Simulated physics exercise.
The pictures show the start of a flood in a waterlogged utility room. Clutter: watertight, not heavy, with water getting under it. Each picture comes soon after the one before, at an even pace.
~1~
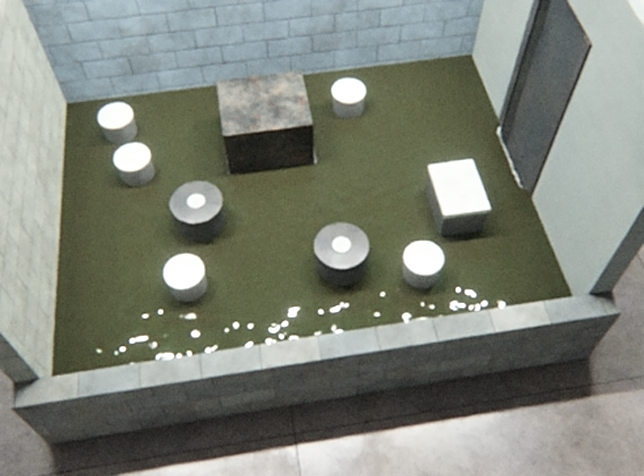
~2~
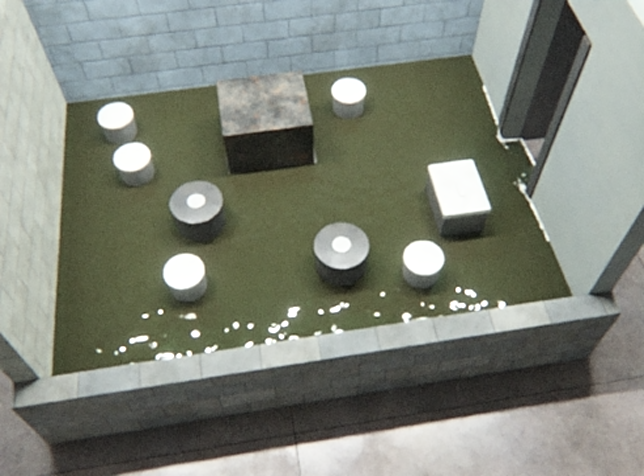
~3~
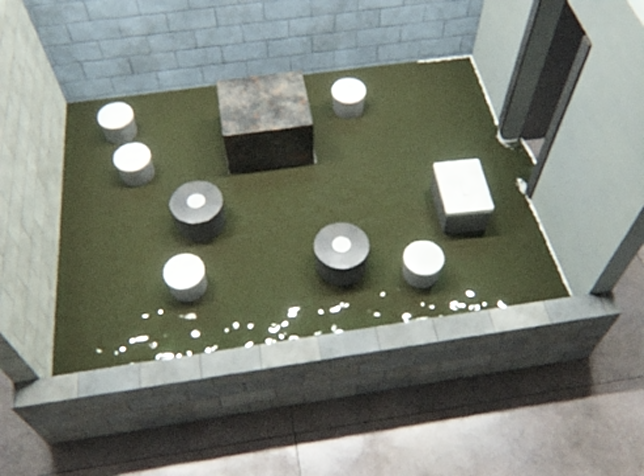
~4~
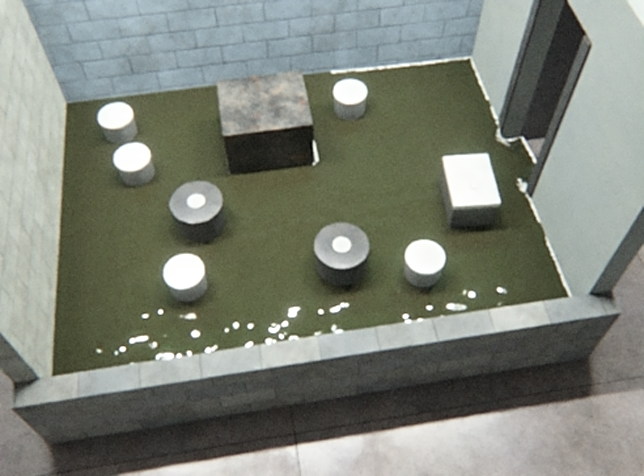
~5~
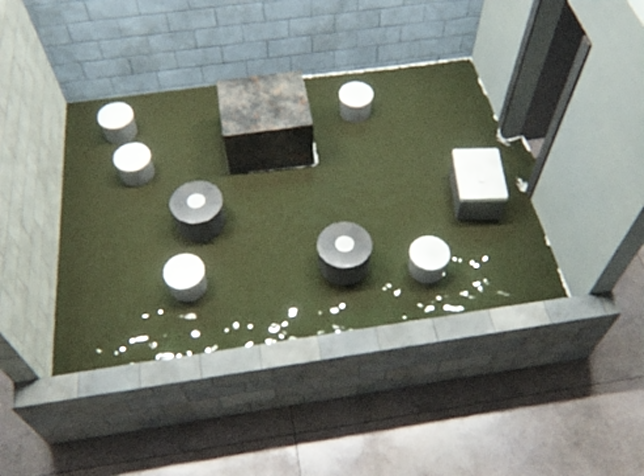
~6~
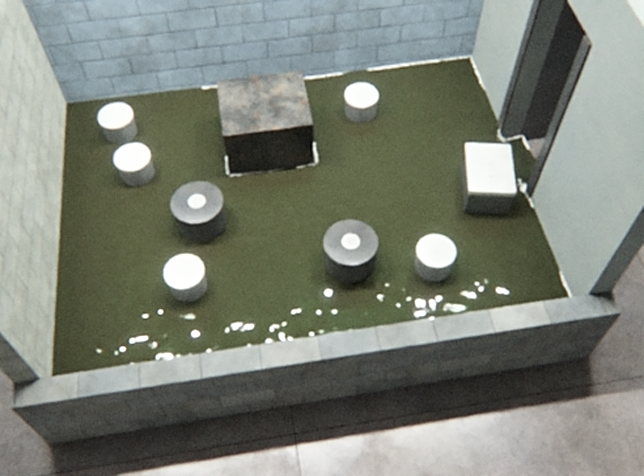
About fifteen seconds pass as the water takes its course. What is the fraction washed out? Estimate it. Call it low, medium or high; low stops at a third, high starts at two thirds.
Medium.
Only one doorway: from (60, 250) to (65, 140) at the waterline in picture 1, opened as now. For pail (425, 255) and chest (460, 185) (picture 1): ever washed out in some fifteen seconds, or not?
One after the other: Remained, remained.
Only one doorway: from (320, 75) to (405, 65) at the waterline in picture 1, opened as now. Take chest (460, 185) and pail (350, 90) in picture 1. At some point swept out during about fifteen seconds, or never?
First one leaves, second one leaves.
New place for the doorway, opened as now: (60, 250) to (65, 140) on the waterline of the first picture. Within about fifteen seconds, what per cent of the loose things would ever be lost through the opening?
Estimate: Close to 80 %.
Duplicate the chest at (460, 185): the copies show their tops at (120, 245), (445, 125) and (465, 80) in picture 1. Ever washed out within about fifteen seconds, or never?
First one does not escape, second one makes it out, third one makes it out.
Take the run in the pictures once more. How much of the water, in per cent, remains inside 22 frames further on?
About 68 percent.
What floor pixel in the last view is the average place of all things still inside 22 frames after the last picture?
Mean floor position: Approx. (322, 201) px, last view.
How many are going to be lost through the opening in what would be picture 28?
Tally: 2.
A moment on, 0 of 8 are out; 8 afloat.
Next, 1 of 8 are out; 7 afloat.
Later, 2 of 8 are out; 6 afloat.
In the end, 4 of 8 are out; 4 afloat.
